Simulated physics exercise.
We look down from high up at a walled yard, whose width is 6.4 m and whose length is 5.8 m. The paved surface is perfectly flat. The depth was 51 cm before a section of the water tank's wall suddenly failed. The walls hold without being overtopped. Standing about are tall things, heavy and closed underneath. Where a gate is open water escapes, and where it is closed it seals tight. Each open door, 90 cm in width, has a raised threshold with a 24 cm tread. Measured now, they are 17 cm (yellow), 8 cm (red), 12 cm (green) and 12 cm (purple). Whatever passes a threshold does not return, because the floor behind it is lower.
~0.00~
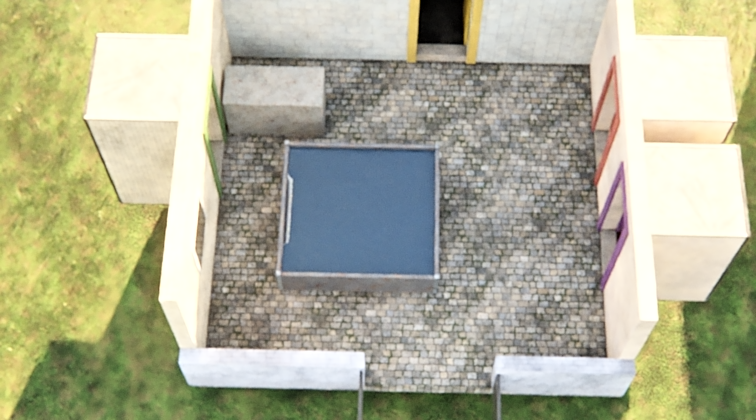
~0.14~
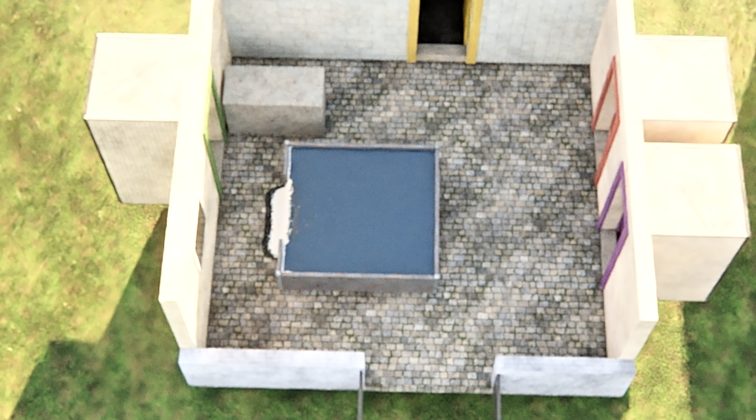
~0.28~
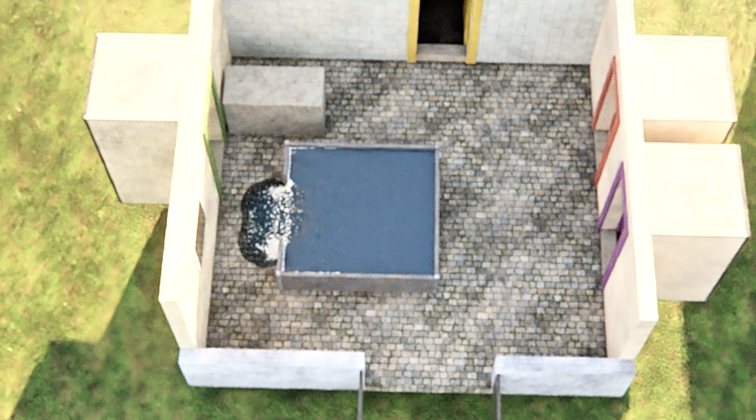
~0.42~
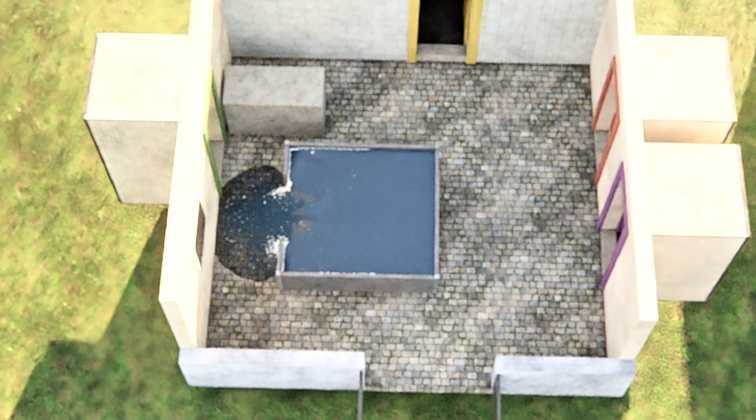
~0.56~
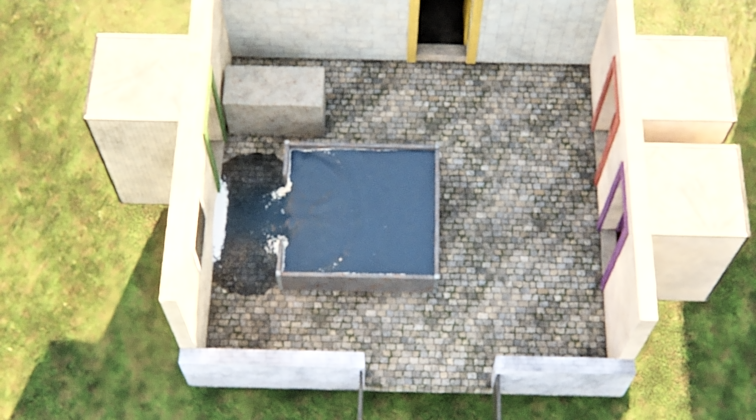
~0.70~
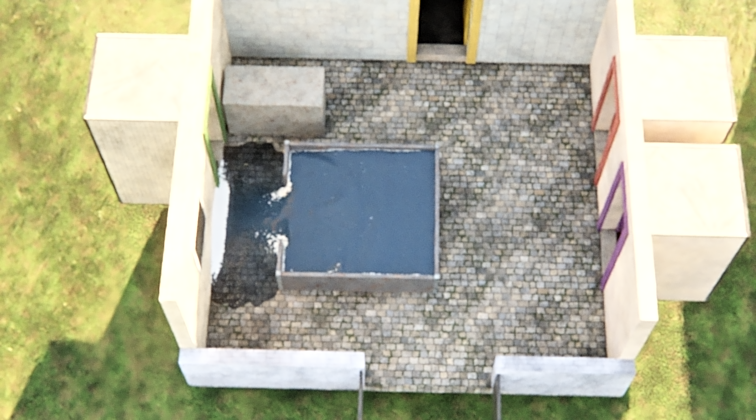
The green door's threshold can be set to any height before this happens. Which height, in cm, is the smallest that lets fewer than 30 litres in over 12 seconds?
The smallest is roughly 21 cm.
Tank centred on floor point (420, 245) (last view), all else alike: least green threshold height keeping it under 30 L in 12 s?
Roughly 19 cm is needed.
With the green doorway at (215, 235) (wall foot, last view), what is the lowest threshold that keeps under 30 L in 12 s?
Minimum: About 33 cm.
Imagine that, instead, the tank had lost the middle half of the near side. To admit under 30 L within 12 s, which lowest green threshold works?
Some 11.5 cm.
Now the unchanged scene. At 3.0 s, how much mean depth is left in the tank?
Around 29 cm on average.
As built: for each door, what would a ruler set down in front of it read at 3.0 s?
In cm: Yellow 0, red 0, green 23, purple 0.
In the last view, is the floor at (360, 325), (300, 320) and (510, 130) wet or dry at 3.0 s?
Status: Submerged / submerged / clear.
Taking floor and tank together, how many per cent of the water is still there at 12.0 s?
Roughly 90 %.
After 1.4 s water covers 10 % of the floor, deepest (40 cm) near (218, 221); 22 cm at the green door, 9 litres in over its 12 cm threshold.
After 3.0 s water covers 35 % of the floor, deepest (34 cm) near (236, 137); 23 cm at the green door, 75 litres in over its 12 cm threshold.
After 12.0 s water covers 95 % of the floor, deepest (11 cm) near (403, 114); 9 cm at the green door, 153 litres in over its 12 cm threshold.
At the green door as built, the water arrived by 0.7 s and peaked near 24 cm at 2.8 s.
Run again over the same 12 s with other heights there, 62 litres in over 17.5 cm, 15 litres over 24 cm. The limit of 30 litres is kept from about 21 cm up.
